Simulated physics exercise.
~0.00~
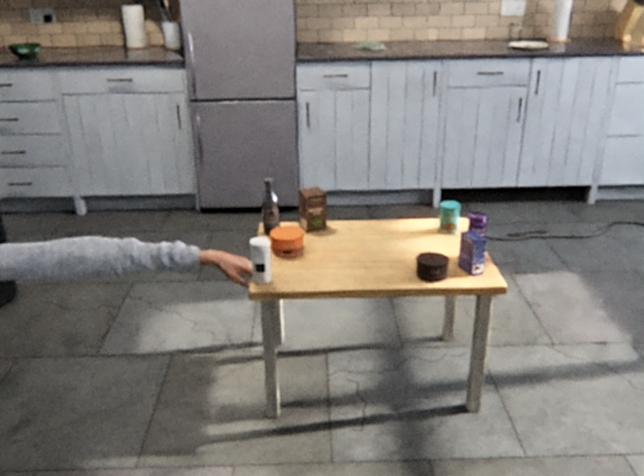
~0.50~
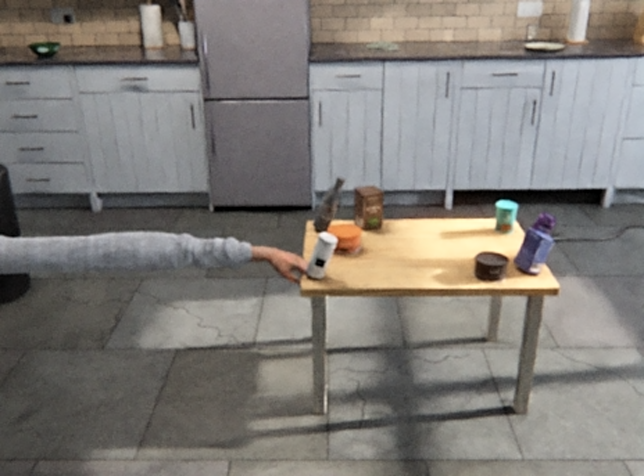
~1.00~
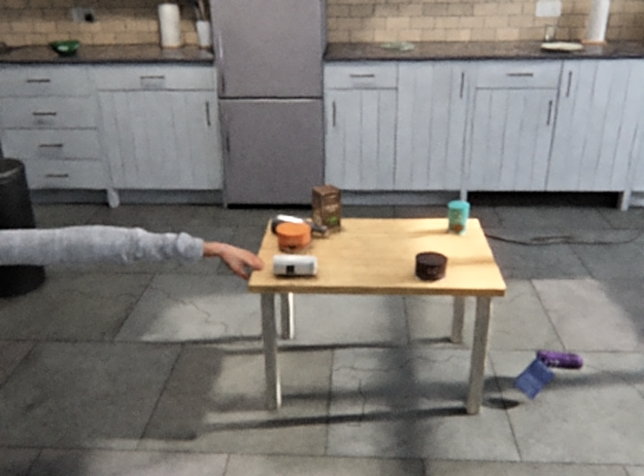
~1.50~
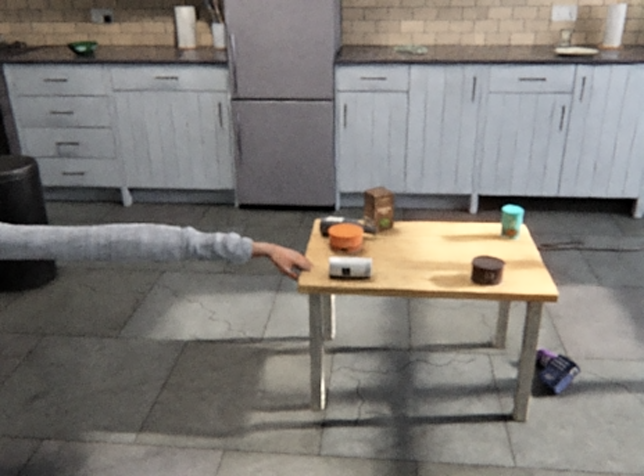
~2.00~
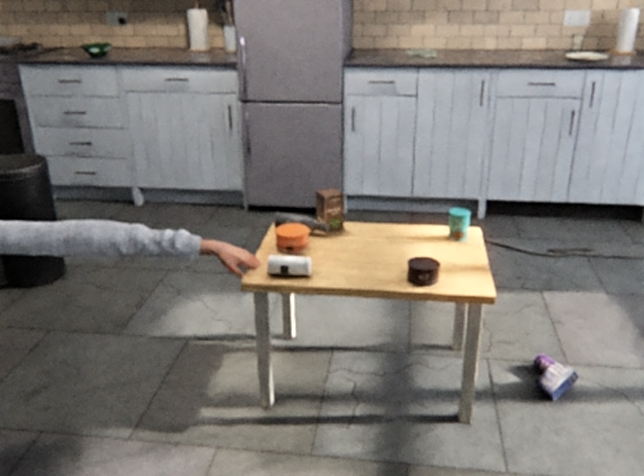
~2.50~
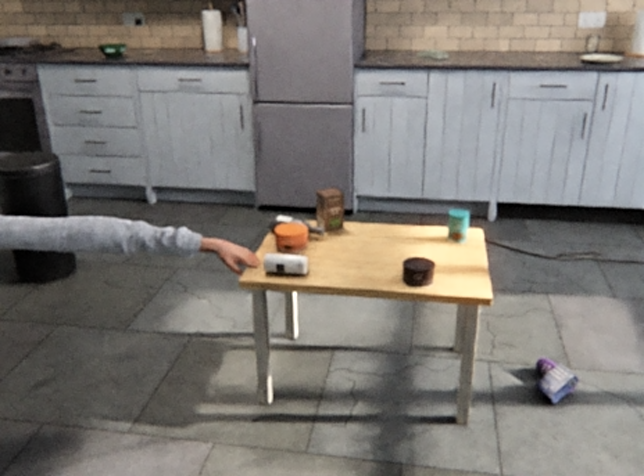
A hand shoves the table back and forth, toppling two containers and dropping two others off.
